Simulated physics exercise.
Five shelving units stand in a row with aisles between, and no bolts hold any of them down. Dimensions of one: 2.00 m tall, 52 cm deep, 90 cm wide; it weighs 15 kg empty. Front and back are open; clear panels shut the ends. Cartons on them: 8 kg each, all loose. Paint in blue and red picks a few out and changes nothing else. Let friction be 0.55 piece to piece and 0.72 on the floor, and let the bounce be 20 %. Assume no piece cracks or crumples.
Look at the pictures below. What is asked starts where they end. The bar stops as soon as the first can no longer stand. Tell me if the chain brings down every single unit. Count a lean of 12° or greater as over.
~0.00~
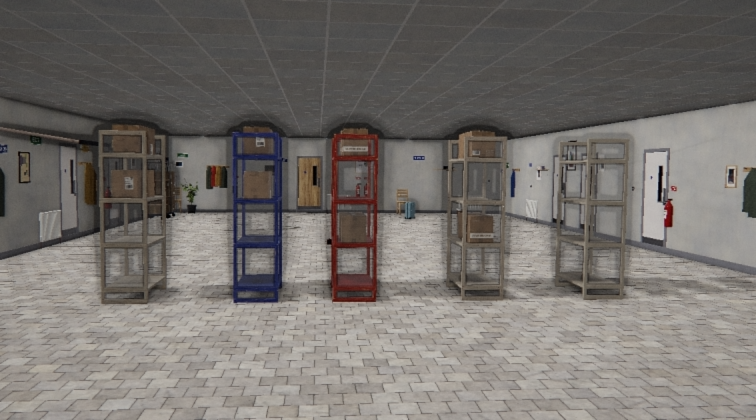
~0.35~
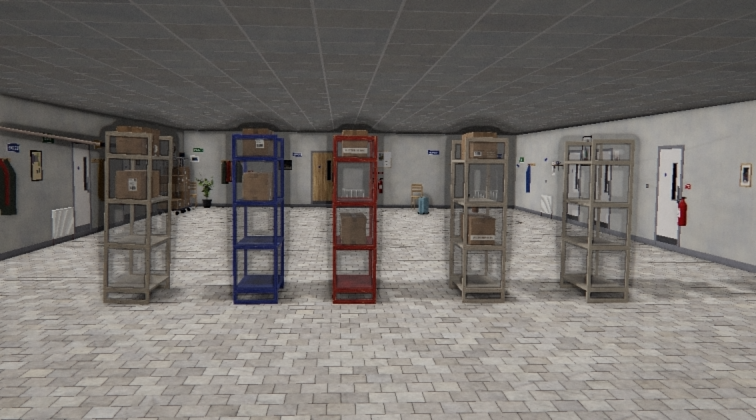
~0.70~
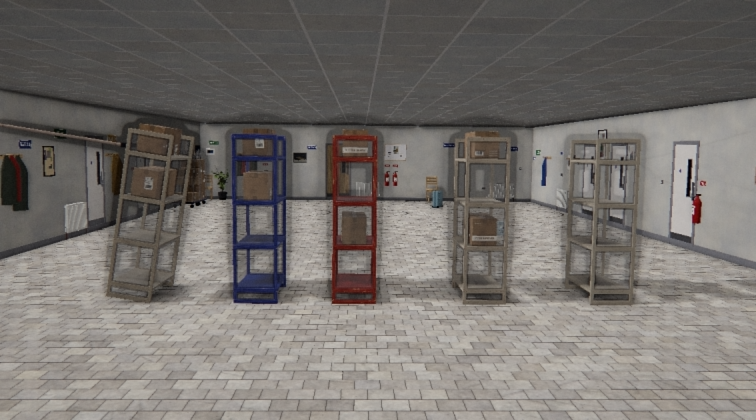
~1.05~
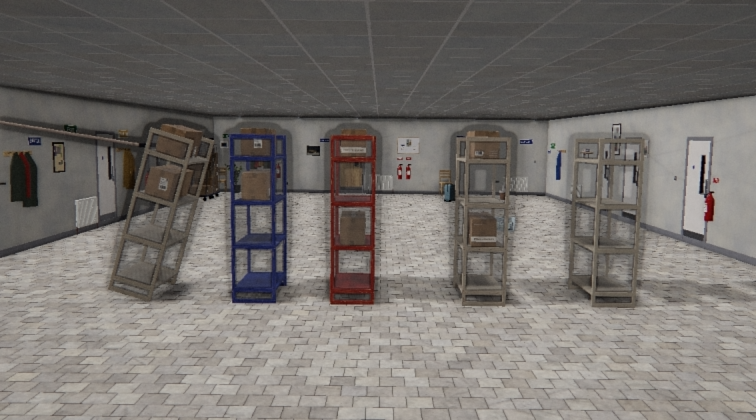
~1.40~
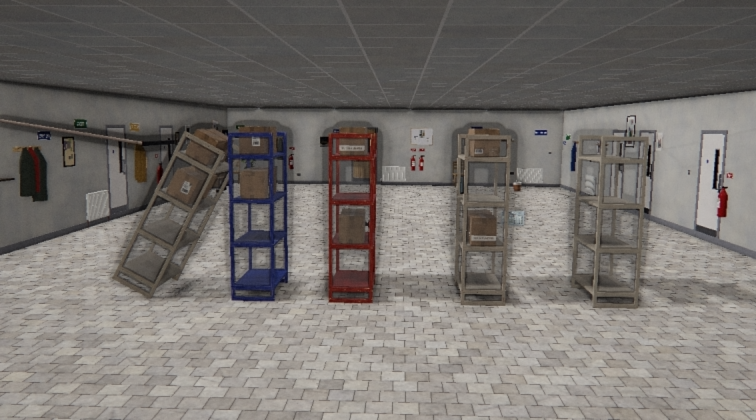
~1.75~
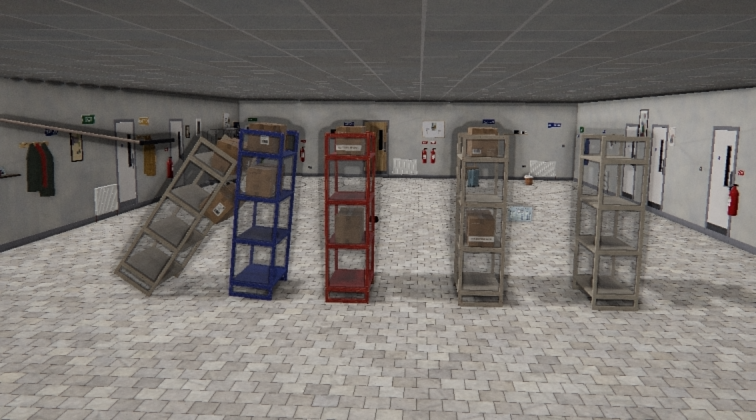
Yes.
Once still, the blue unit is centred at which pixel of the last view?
Check around (341, 241) in the last image.
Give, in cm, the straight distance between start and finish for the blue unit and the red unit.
Distance from start in cm - blue 110, red 120.
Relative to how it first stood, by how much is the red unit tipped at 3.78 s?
Roughly 60 degrees.
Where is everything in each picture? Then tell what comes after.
In the first picture (pixels give the middle of a visible side; the camera moves round a little), pole end (80, 142) 16 cm from the first unit; blue unit (256, 218); red unit (355, 219); none of the others has stirred.
Pole end (101, 145) pushing; blue unit (255, 220), in the second picture.
Pole end (122, 145) pushing; red unit (355, 221); none of the others has stirred, in the third picture.
Pole end (140, 145) pushing; blue unit (253, 220); none of the others has stirred, in the fourth picture.
Pole end (144, 144) stopped; blue unit (251, 218); none of the others has stirred, in the fifth picture.
Pole end (141, 143) stopped; blue unit (256, 216) 5° from how it stood; red unit (347, 220); one has shifted, in the sixth picture.
After 2.88 s, 8 cartons spilt or dropped; 2 of the 4 other units over; blue unit 36° from how it stood; red unit 20° from how it stood.
After 3.78 s, 14 cartons spilt or dropped; 3 of the 4 other units over; blue unit 62° from how it stood; red unit 59° from how it stood.
In the end (5.2 s), 16 cartons spilt or dropped; 4 of the 4 other units over; red unit 71° from how it stood; blue unit 65° from how it stood. Not one is left standing. From the last view, middles, red unit near (445, 249), blue unit near (341, 241).
